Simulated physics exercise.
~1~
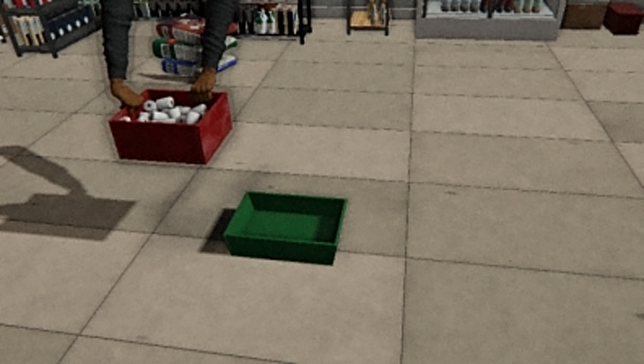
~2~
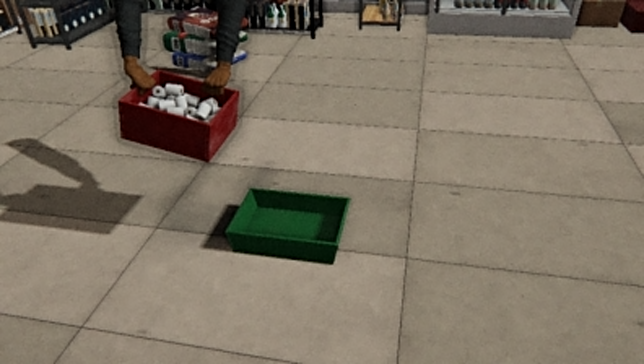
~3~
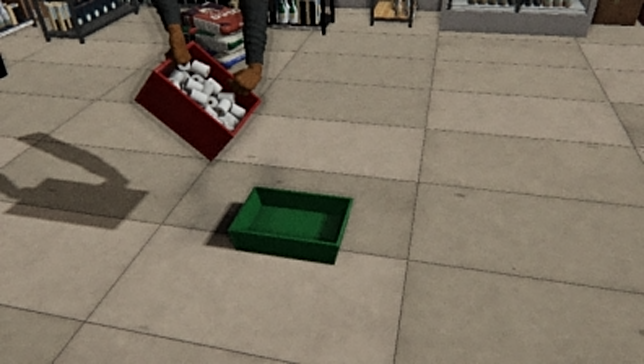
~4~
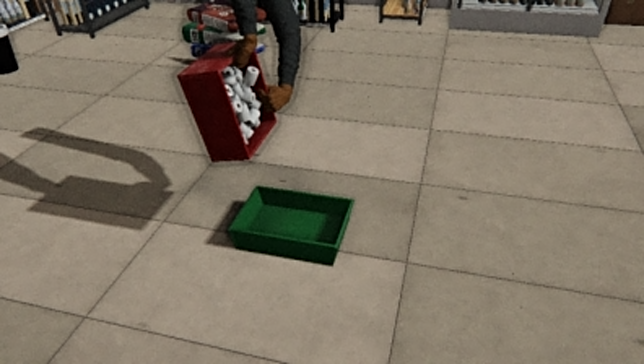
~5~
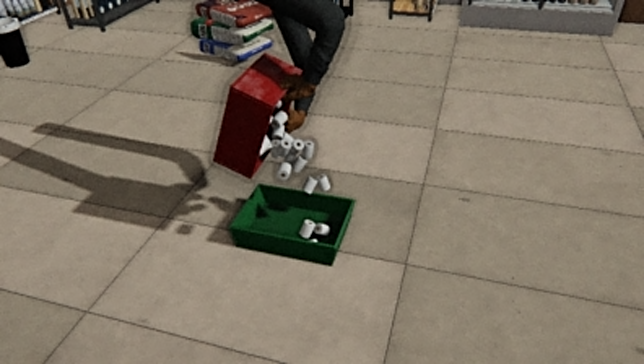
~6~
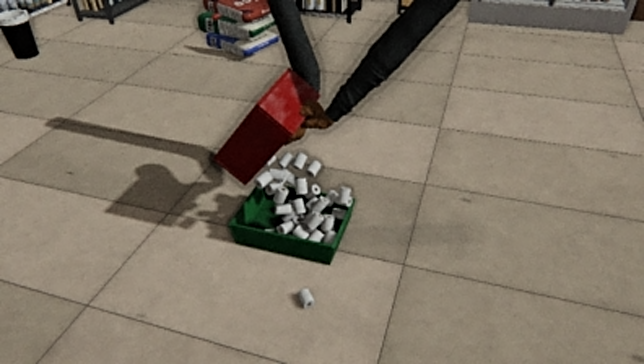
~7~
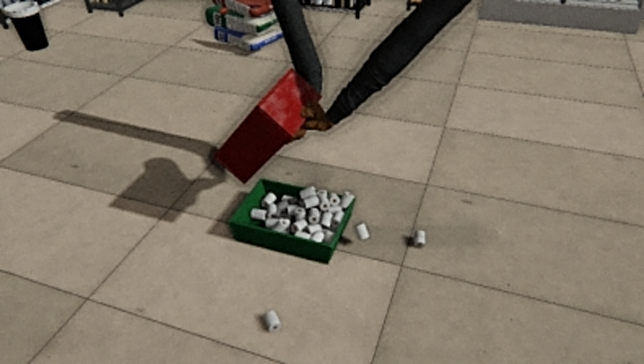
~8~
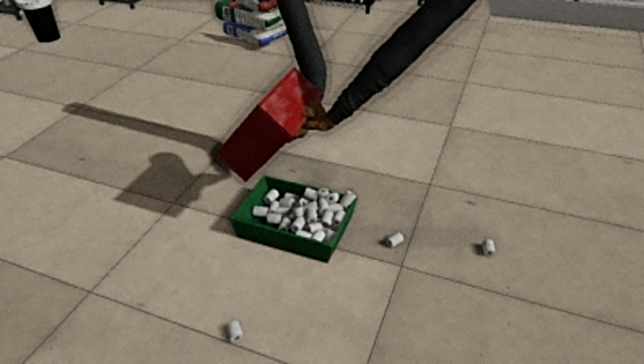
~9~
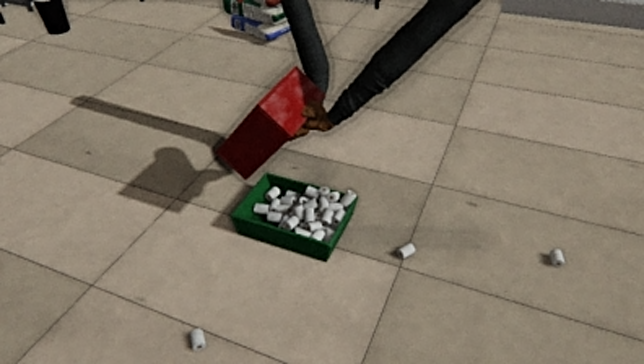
A red box tips white rolls into a green tub, and three end up outside.
